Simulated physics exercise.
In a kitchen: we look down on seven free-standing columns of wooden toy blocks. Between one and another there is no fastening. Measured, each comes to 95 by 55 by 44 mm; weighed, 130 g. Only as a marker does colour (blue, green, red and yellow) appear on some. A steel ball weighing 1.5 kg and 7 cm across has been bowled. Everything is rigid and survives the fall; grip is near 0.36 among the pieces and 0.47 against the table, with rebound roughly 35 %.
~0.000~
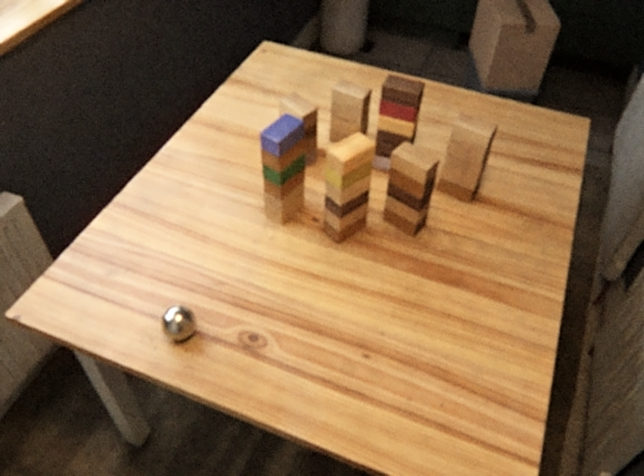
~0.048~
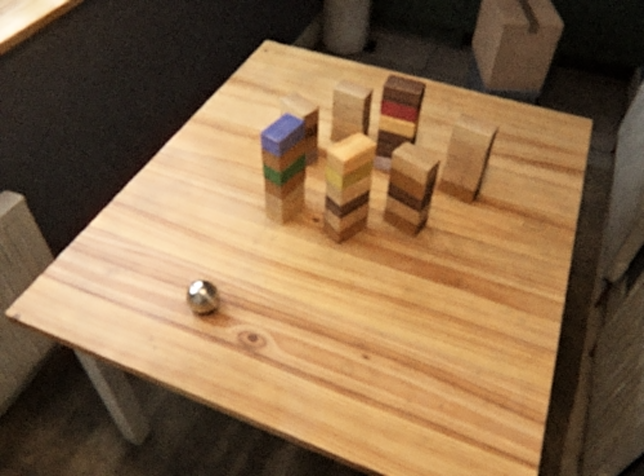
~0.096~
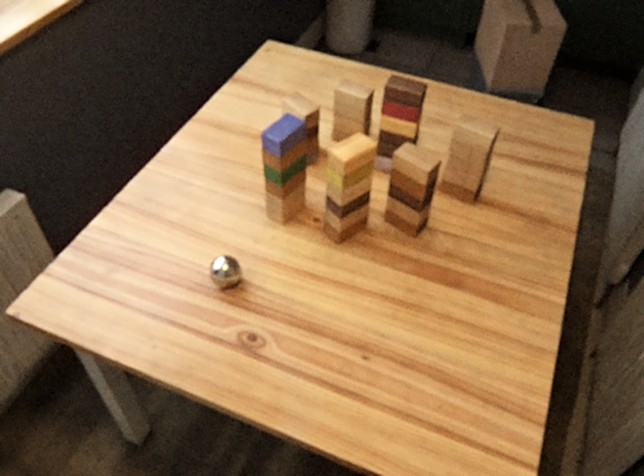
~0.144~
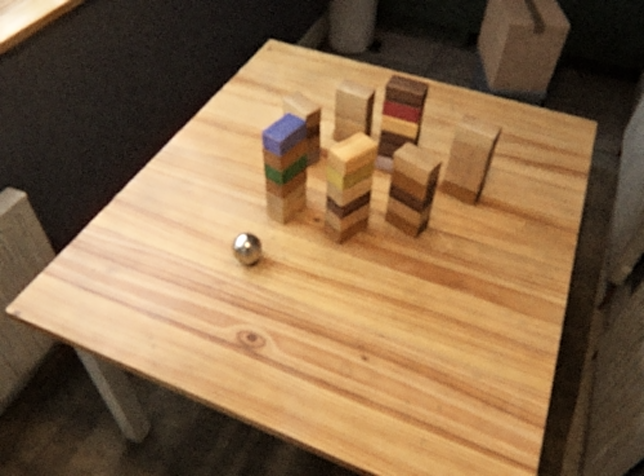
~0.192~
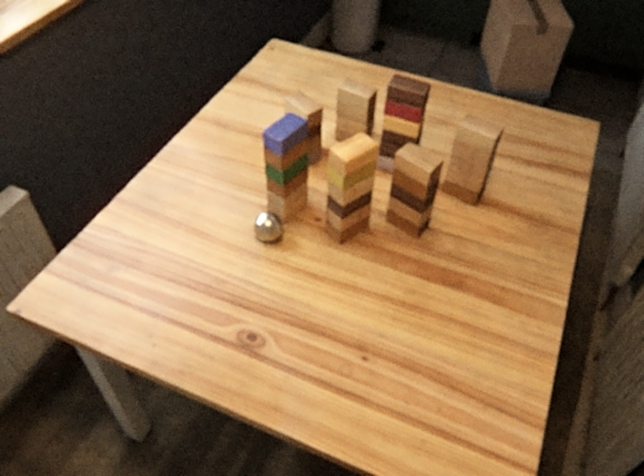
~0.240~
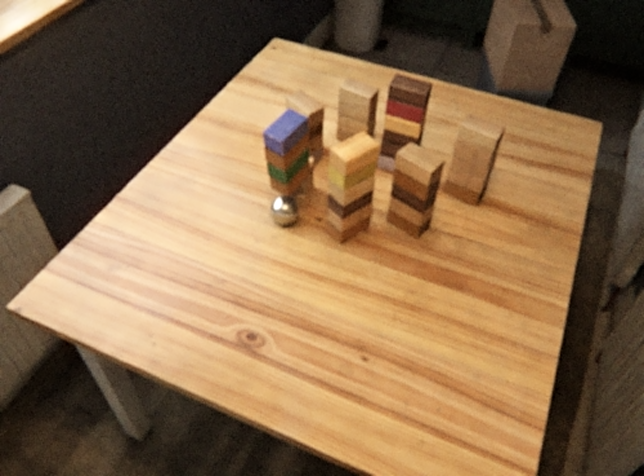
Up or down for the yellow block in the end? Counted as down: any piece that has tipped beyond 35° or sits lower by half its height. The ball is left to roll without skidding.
Up.
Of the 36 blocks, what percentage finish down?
About 15 per cent.
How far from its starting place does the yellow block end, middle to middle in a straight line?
Some 0 centimetres.
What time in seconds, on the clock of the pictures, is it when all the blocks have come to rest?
It all settles by about 1.5 s.
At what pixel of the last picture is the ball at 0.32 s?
It should be about (308, 187) in pixels.
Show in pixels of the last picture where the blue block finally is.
End point in last frame: Roughly (195, 247).
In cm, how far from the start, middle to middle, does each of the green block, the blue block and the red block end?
Green 14, blue 34, red 0.
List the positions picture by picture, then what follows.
In the first picture (pixels give the middle of a visible side; the camera moves round a little), ball (179, 323) 35 cm from contact, 1.7 m/s; yellow block (357, 175); green block (293, 170); blue block (282, 127); none has stirred.
The second picture shows ball (203, 296) 27 cm from contact, 1.7 m/s; yellow block (358, 175).
The third picture shows ball (225, 271) 19 cm from contact, 1.7 m/s; yellow block (358, 176).
The fourth picture shows ball (247, 248) 11 cm from contact, 1.7 m/s; yellow block (359, 176).
The fifth picture shows ball (268, 227) 30 mm from contact, 1.7 m/s; yellow block (360, 176).
The sixth picture shows ball (285, 210) after contact, 1.3 m/s; yellow block (361, 176); green block (298, 166) 7° from how it stood; blue block (286, 124) 7° from how it stood; steepest lean 7°, the block at (296, 152); movement in 6 of them.
After 0.32 s, ball still moving; 4 of the 36 blocks down; yellow block unmoved; green block 23° from how it stood, 31 mm lower.
After 0.44 s, ball still moving; 4 of the 36 blocks down; yellow block unmoved; green block 38° from how it stood, 10 cm lower.
After 0.60 s, ball still moving; 4 of the 36 blocks down; yellow block unmoved; blue block on its side.
After 0.84 s, ball still moving; 6 of the 36 blocks down; yellow block unmoved; blue block upside down.
In the end (1.6 s), ball rolling away; 6 of the 36 blocks down; yellow block unmoved; blue block upside down; green block 13 cm lower. From the last view, middles, yellow block near (352, 169), blue block near (195, 247).
